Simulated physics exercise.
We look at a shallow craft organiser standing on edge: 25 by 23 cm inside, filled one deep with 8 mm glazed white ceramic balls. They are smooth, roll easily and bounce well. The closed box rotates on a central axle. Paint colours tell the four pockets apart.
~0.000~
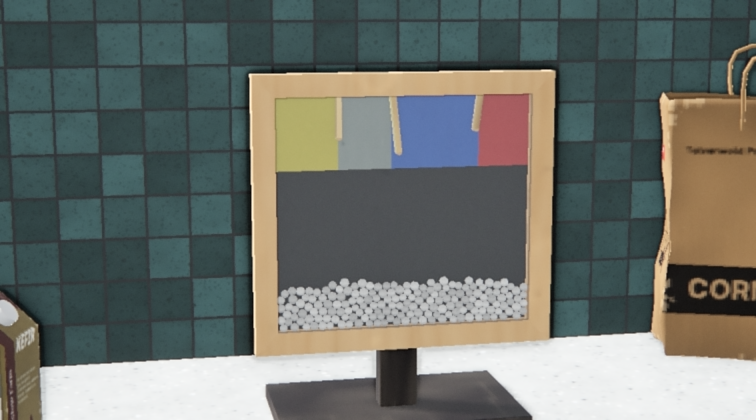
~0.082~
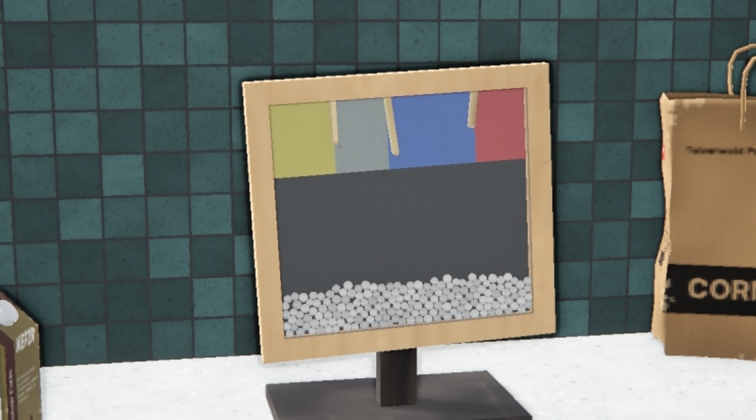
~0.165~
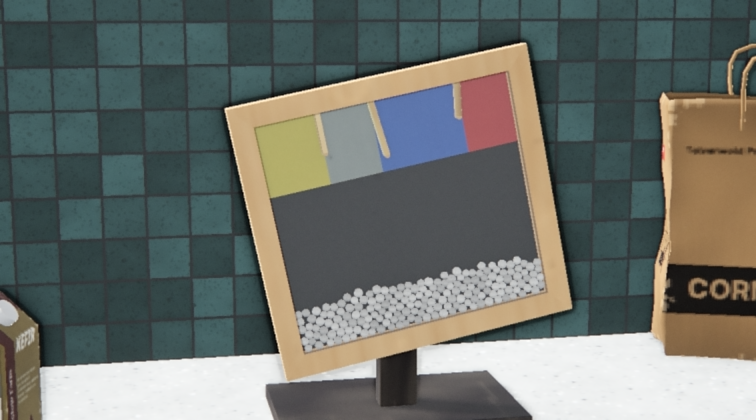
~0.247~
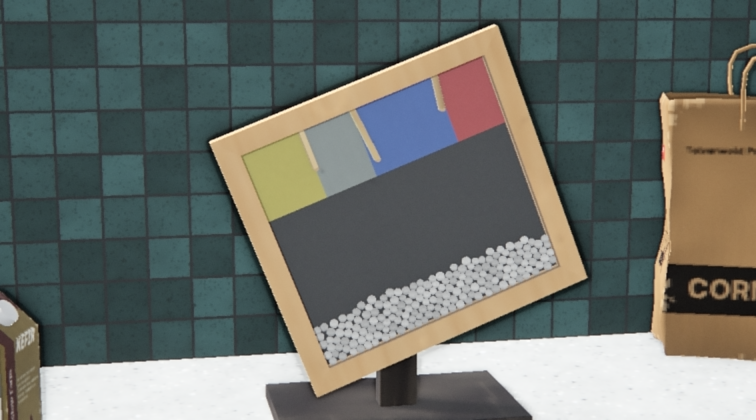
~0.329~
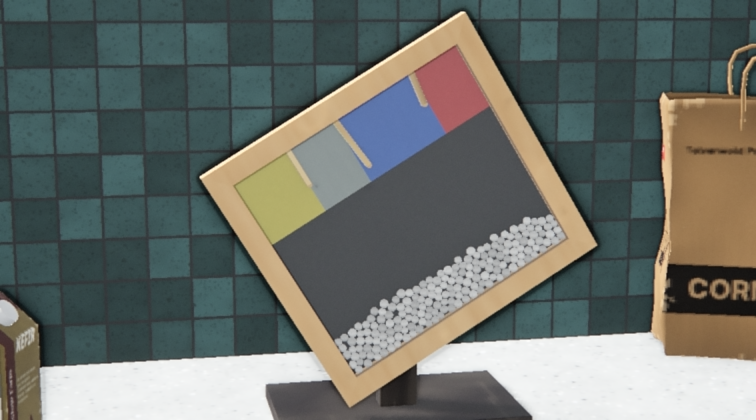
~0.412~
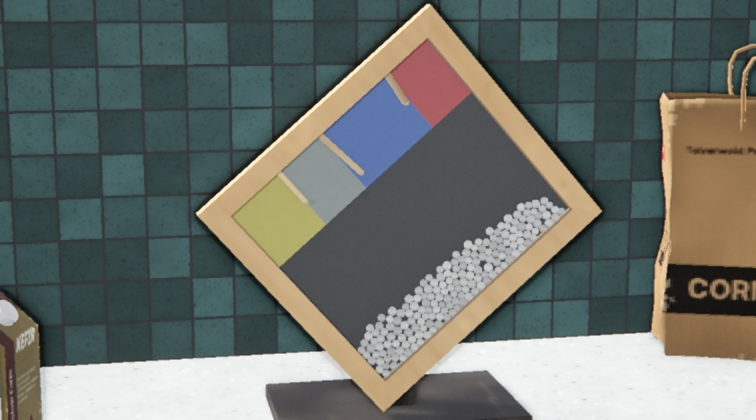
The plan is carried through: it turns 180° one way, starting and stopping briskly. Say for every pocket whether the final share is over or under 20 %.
Red pocket under, blue pocket under, yellow pocket over, grey pocket over 20 %.
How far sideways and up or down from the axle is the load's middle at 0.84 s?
About 4 cm right and 9 cm below.
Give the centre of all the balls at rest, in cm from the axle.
Some 7 cm right and 7 cm below.
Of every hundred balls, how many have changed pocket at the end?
Some 80 per cent.
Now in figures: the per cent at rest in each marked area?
Red pocket: 0; blue pocket: 5; yellow pocket: 40; grey pocket: 35.
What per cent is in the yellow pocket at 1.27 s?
About 40 per cent.
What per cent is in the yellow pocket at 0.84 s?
About 10 per cent.
After 0.84 s, it stands 92° anticlockwise; the balls' middle is 4 cm right of and 9 cm below the centre; yellow 10 %.
After 1.27 s, it stands 144° anticlockwise; the balls' middle is 6 cm right of and 8 cm below the centre; yellow 40 %, grey 5 %.
After 1.64 s, it stands 180° anticlockwise; the balls' middle is 8 cm right of and 6 cm below the centre; yellow 40 %, grey 30 %.
Settled by 2.9 s, it stands 180° anticlockwise; red 0 %, blue 5 %, yellow 40 %, grey 35 %, elsewhere 20 %.
